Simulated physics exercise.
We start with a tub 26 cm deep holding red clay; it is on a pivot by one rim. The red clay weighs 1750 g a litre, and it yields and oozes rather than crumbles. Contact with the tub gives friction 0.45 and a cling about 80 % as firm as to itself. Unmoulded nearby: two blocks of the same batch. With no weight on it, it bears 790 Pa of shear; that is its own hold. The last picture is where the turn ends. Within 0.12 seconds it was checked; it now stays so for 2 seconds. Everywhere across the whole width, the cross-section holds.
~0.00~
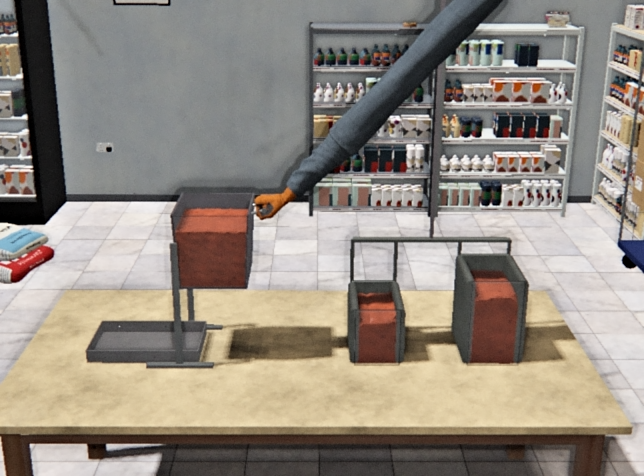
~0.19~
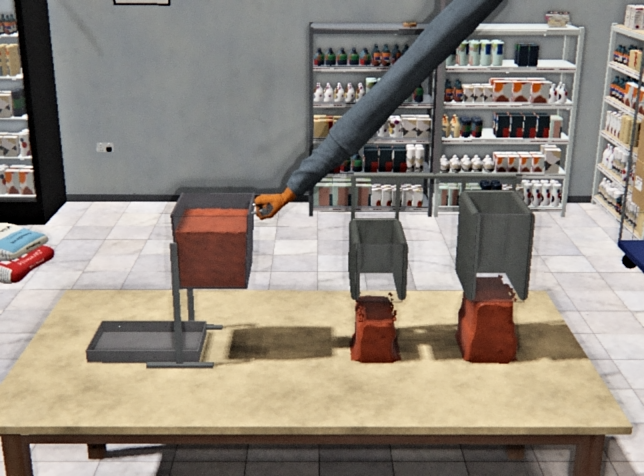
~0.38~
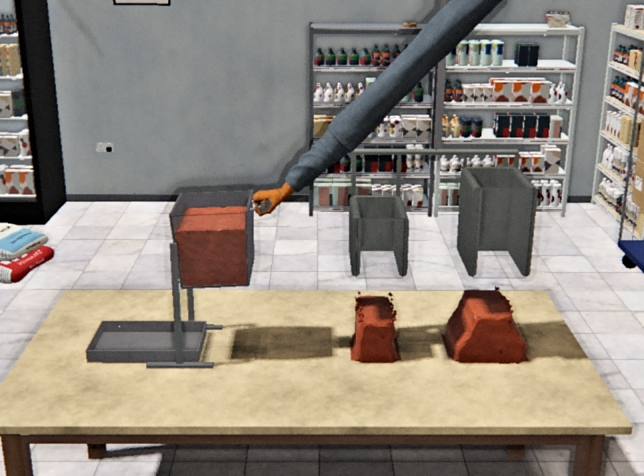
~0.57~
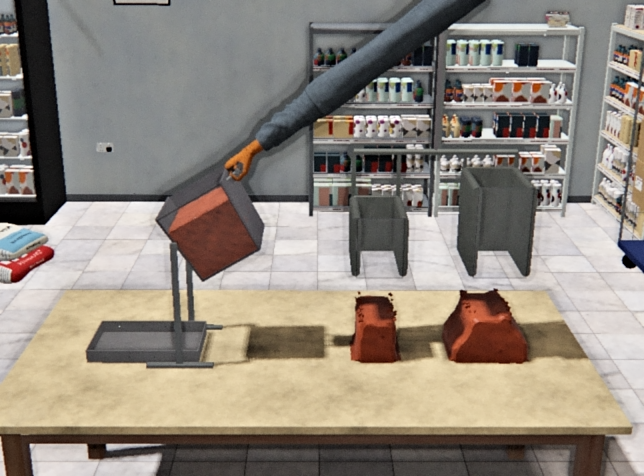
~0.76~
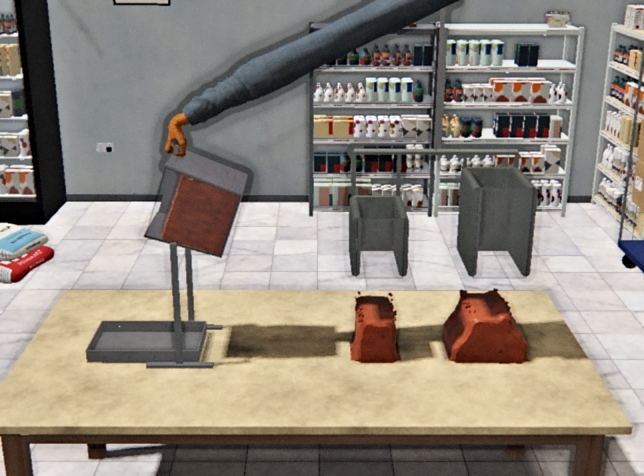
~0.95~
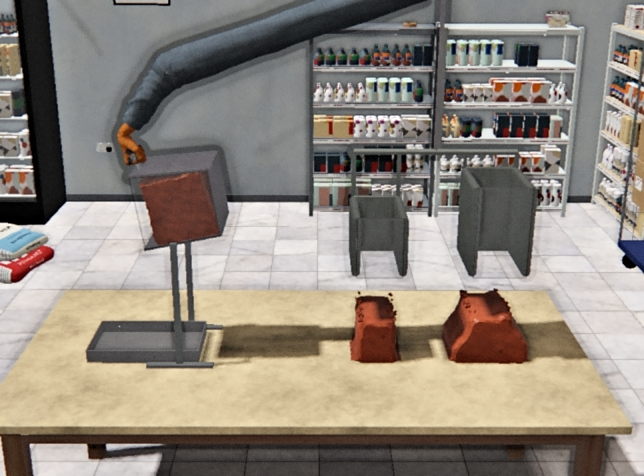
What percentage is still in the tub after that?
About 40 %.
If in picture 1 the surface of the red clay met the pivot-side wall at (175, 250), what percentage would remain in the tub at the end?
Around 60 per cent.
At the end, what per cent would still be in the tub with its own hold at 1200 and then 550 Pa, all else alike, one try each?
First 40 %, second 40 %.
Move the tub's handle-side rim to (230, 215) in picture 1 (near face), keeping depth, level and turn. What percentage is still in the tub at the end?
About 95 per cent.
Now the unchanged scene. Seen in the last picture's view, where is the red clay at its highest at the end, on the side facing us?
The highest point sits at around (191, 207).
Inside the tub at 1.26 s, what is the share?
Near 60 in a hundred.
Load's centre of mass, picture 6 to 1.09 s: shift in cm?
Something like 6 cm, I'd say.
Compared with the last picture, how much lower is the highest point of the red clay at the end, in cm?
About 11 cm.
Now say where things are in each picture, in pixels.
In the first frame, handle-side rim at (247, 215), tilt 0 degrees; top of the red clay at (195, 231); blocks stand 17 cm, 27 cm (left to right).
In the second frame, handle-side rim at (247, 215), tilt 0 degrees; top of the red clay at (195, 231); blocks stand 17 cm, 25 cm (left to right).
In the third frame, handle-side rim at (245, 212), tilt 3 degrees; top of the red clay at (240, 228); blocks stand 17 cm, 20 cm (left to right).
In the fourth frame, handle-side rim at (219, 183), tilt 31 degrees; top of the red clay at (225, 200); blocks stand 17 cm, 19 cm (left to right).
In the fifth frame, handle-side rim at (165, 168), tilt 71 degrees; top of the red clay at (181, 177); blocks stand 17 cm, 19 cm (left to right).
In the sixth frame, handle-side rim at (129, 179), tilt 99 degrees; top of the red clay at (193, 175); blocks stand 17 cm, 19 cm (left to right).
After 1.09 s, the tub is at 99 degrees and holds 90 %.
After 1.26 s, the tub is at 99 degrees and holds 60 %.
After 1.43 s, the tub is at 99 degrees and holds 42 %.
After 1.60 s, the tub is at 99 degrees and holds 40 %.
After 2.95 s, at the end, the tub is at 99 degrees and holds 40 %.
